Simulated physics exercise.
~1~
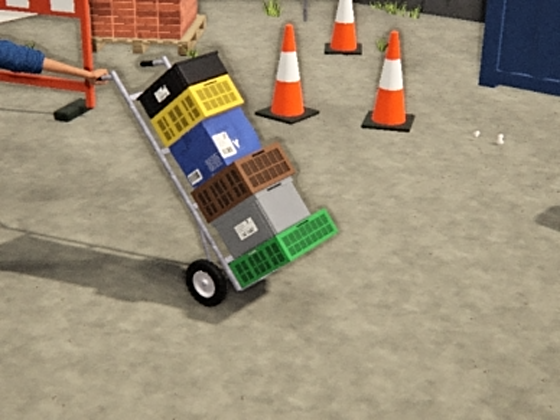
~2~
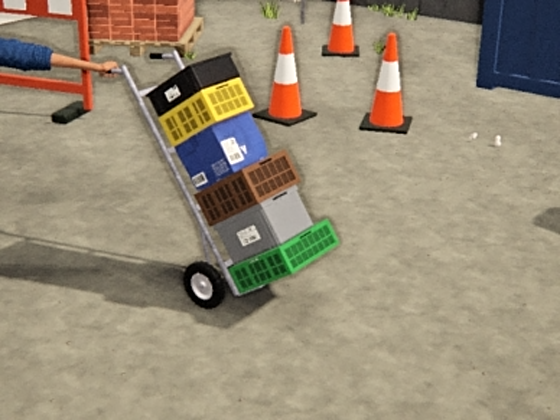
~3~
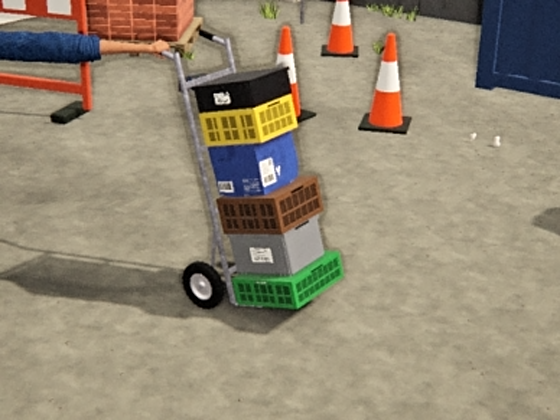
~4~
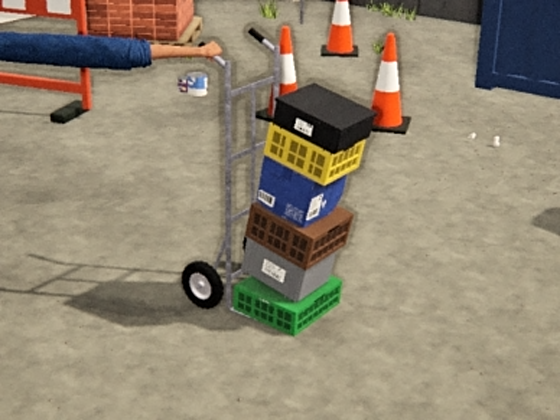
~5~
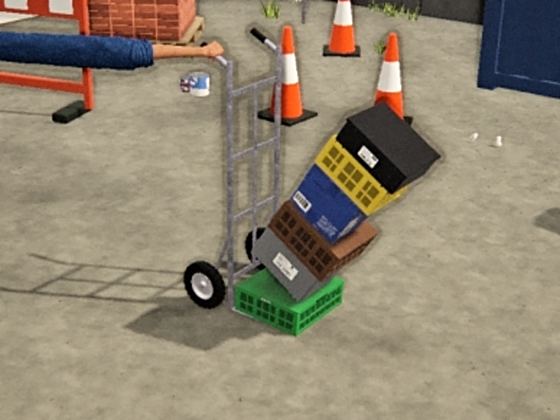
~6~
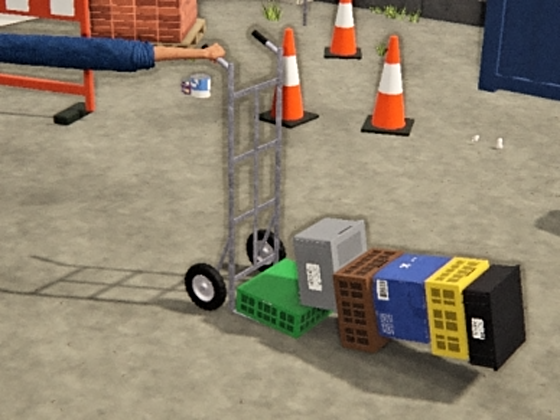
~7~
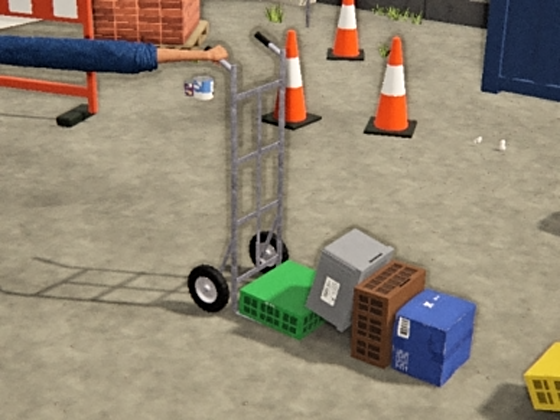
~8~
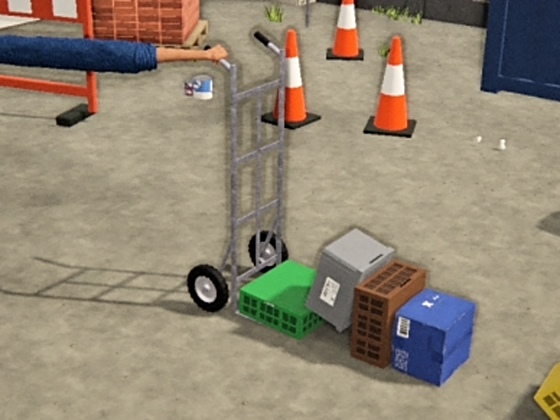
Paved yard with traffic cones, a hand swinging a loaded hand truck upright, crates and boxes toppling rightward, green crate staying put.
